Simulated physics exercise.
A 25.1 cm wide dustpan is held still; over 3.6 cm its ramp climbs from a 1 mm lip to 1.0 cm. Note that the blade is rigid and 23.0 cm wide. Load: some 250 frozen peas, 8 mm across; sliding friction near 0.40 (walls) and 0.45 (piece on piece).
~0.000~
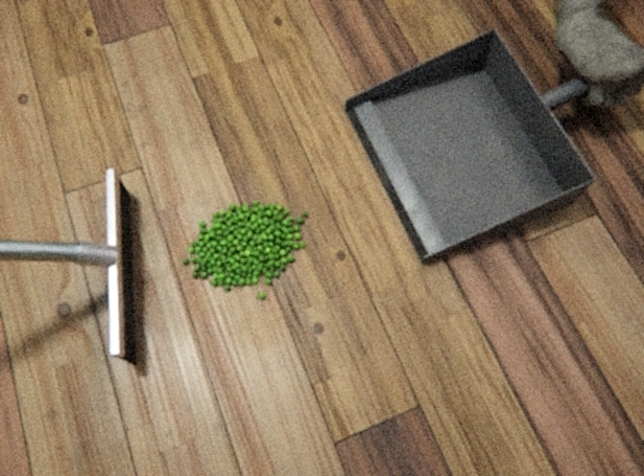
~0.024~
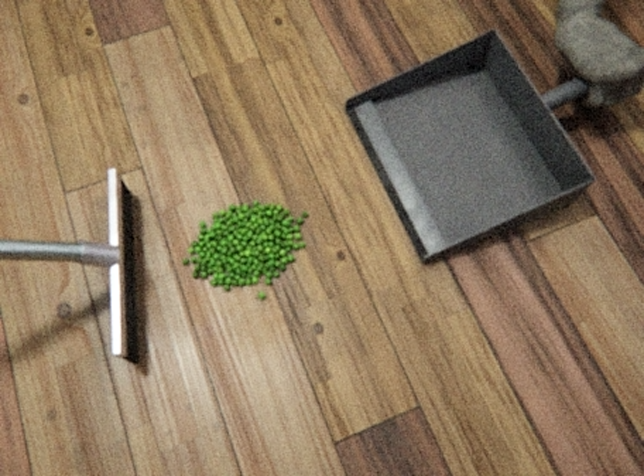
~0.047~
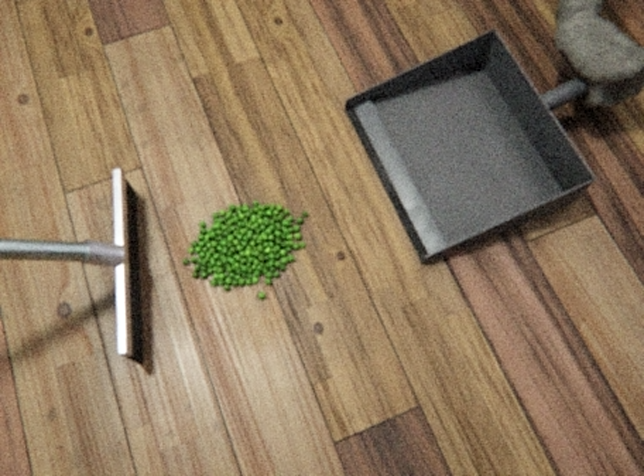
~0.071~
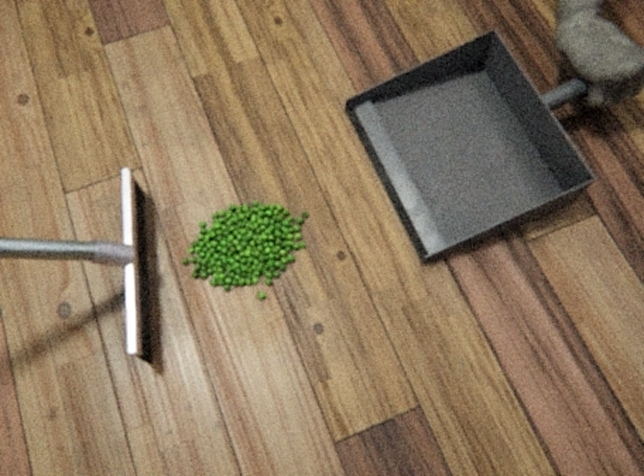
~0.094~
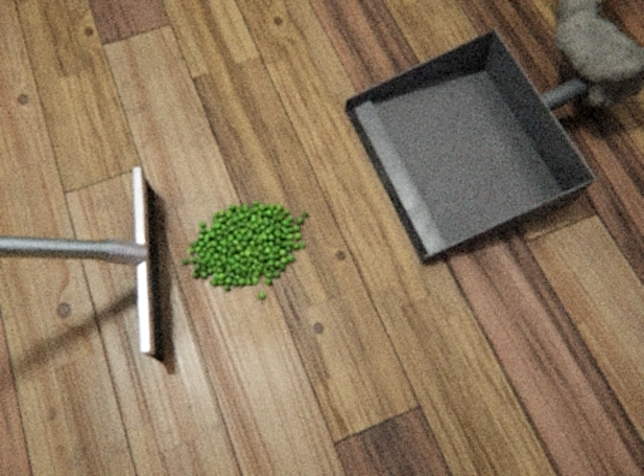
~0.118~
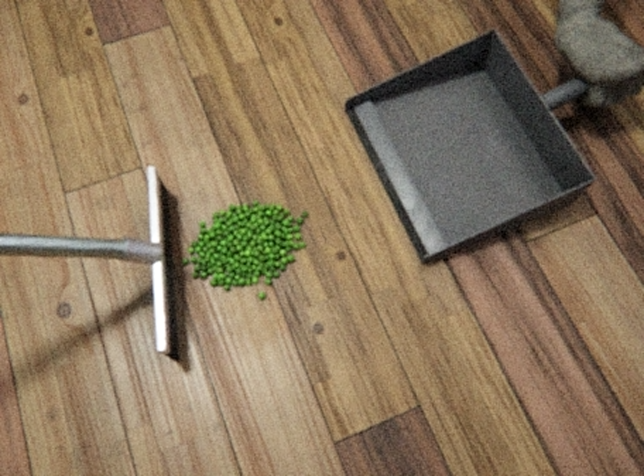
A long-handled blade slid a short way to the right across a wooden floor, nearing a small pile of green peas that stayed put, while a gloved hand kept a gray dustpan still.
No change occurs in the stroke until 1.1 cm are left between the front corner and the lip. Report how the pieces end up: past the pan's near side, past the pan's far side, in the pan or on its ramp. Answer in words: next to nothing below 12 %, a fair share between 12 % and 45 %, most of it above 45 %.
Near side - a fair share; far side - next to nothing; pan - a fair share.
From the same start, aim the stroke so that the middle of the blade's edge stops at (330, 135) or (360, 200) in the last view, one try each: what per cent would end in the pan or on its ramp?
Some 20 per cent on the first try, 40 per cent on the second.
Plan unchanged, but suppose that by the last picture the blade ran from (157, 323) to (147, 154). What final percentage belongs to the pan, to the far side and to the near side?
Per cent by place - pan 20, far side 0, near side 10.
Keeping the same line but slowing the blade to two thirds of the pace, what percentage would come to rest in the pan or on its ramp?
Some 30 %.
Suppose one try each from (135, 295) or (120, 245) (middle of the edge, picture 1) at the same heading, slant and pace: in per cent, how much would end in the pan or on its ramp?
About 30 and 35 per cent.
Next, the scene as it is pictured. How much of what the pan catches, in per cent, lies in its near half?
Estimate: Close to 90 %.
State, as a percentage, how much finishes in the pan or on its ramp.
Near 35 in every hundred.
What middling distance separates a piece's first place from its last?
22 cm or so.
After 0.31 s, middle of the blade 16 cm from the lip; 0 % over the lip, far side 0 %, near side 5 %.
Then, at 0.43 s, middle of the blade 8 cm from the lip; 0 % over the lip, far side 0 %, near side 15 %.
After 0.69 s, middle of the blade 4 cm from the lip; 40 % over the lip, far side 0 %, near side 25 %.
At rest (1.6 s), near side 25 %, far side 0 %, pan 35 %, in front of the lip or behind the blade 35 %.
